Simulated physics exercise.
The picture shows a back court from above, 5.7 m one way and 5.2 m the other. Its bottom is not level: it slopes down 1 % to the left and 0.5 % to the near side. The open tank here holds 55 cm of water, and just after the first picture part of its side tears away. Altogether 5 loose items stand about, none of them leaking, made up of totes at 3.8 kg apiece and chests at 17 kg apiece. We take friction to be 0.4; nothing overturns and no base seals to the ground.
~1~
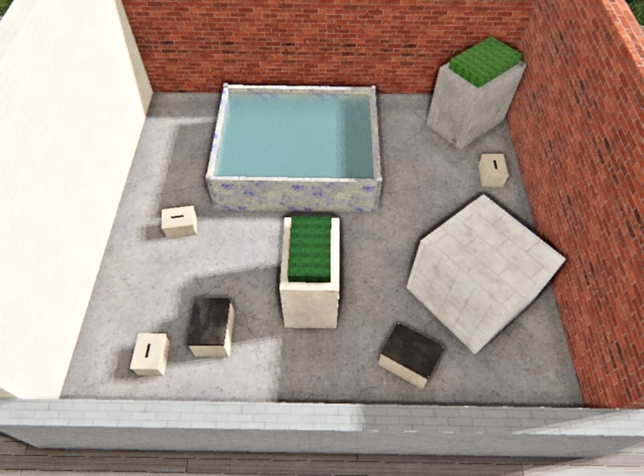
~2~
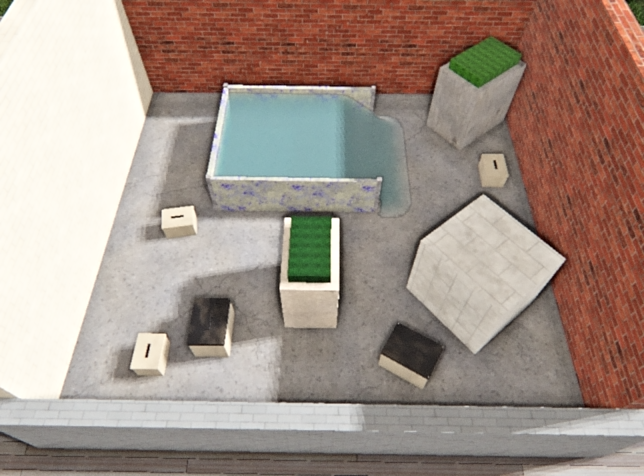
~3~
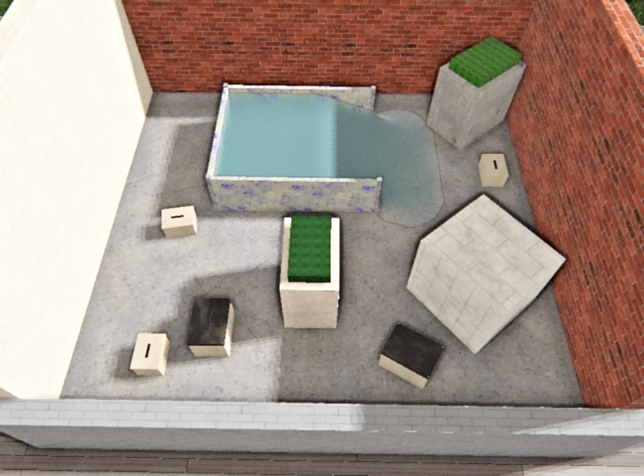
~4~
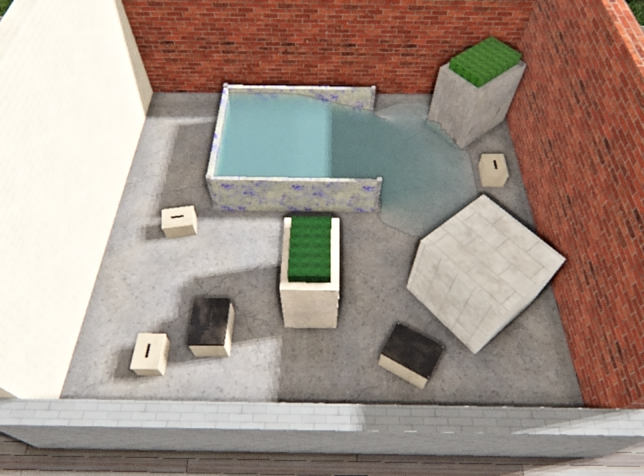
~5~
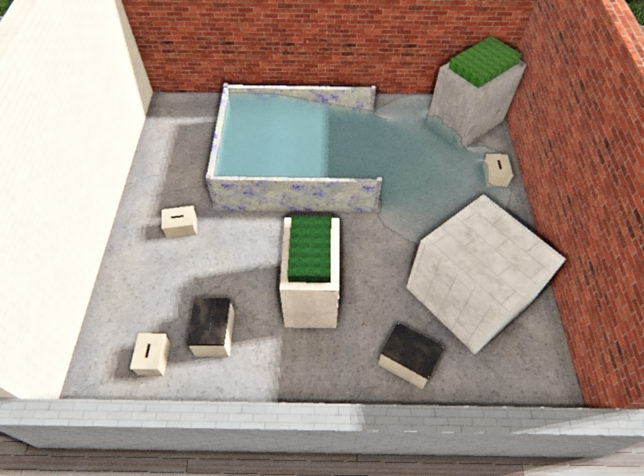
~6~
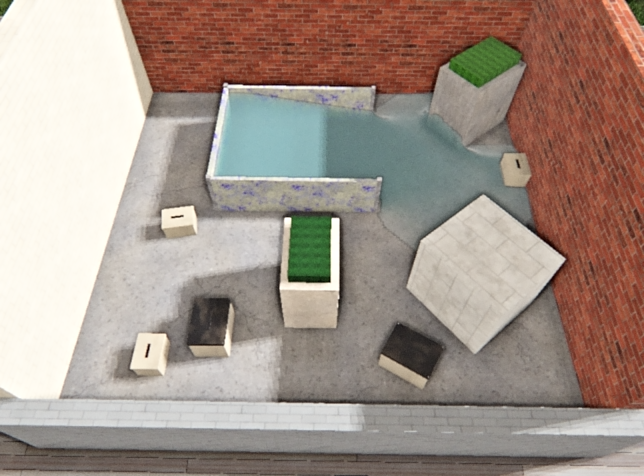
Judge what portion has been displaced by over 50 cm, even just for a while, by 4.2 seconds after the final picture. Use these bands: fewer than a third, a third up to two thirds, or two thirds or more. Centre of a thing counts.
It falls in a third up to two thirds.
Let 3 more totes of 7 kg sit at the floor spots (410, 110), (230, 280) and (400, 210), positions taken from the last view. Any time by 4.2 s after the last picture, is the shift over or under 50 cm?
Beyond it, within it, beyond it.
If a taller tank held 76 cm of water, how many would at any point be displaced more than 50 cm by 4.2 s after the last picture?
Under that setup the answer is 5.
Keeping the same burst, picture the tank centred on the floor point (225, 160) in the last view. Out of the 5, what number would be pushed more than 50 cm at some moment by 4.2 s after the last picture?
That gives 1 of them.
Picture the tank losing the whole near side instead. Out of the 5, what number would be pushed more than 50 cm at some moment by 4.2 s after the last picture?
In that case the number is 5.
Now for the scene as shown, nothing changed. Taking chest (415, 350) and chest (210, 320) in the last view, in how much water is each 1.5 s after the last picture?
Roughly 0 and 0 cm.
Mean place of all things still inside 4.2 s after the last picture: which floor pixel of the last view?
It works out to somewhere near (272, 279) on the floor.
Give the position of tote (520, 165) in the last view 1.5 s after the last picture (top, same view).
Around (516, 130).
Then, 0.4 s after the last picture 0 of 5 are over 50 cm from their spots; 1 afloat.
Then, 1.5 s after the last picture 1 of 5 are over 50 cm from their spots; 1 afloat.
Then, 2.8 s after the last picture 0 of 5 are over 50 cm from their spots; 1 afloat.
Then, 4.2 s after the last picture 2 of 5 are over 50 cm from their spots, and 3 have been at some point; 2 afloat.
